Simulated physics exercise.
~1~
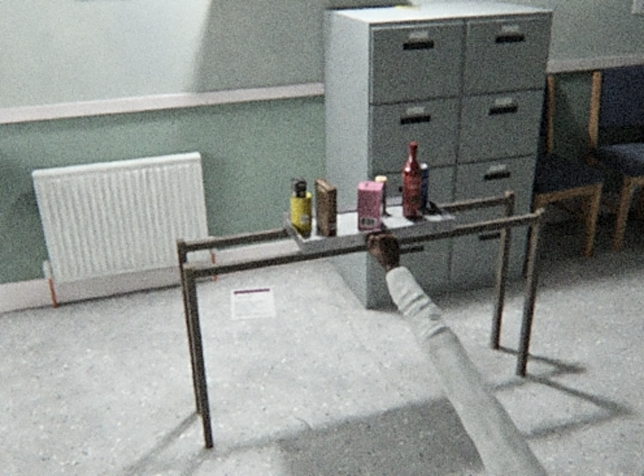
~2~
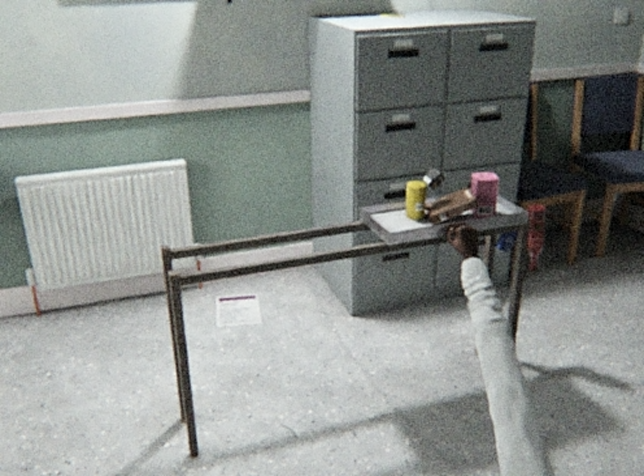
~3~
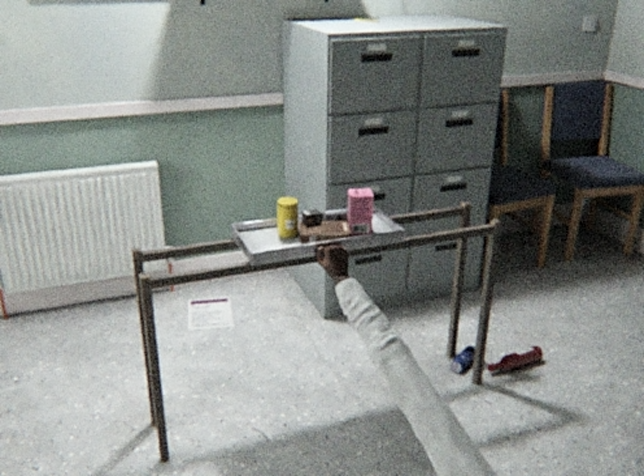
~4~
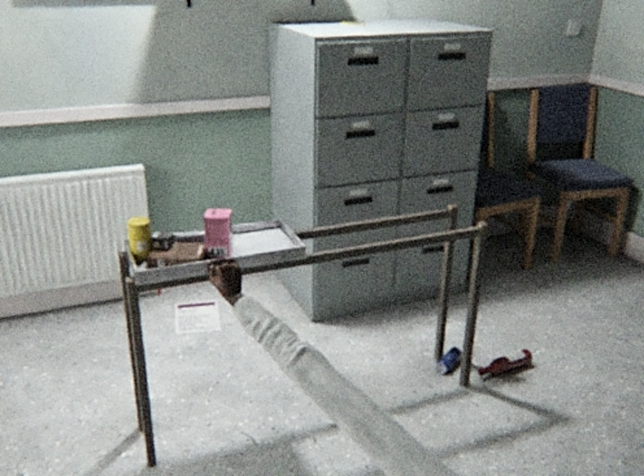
A tray of small containers on a metal rack was pulled right by a gloved hand, tipping several over and sending a red bottle and blue can to the floor, then dragged to the left end with the yellow and pink containers still standing.
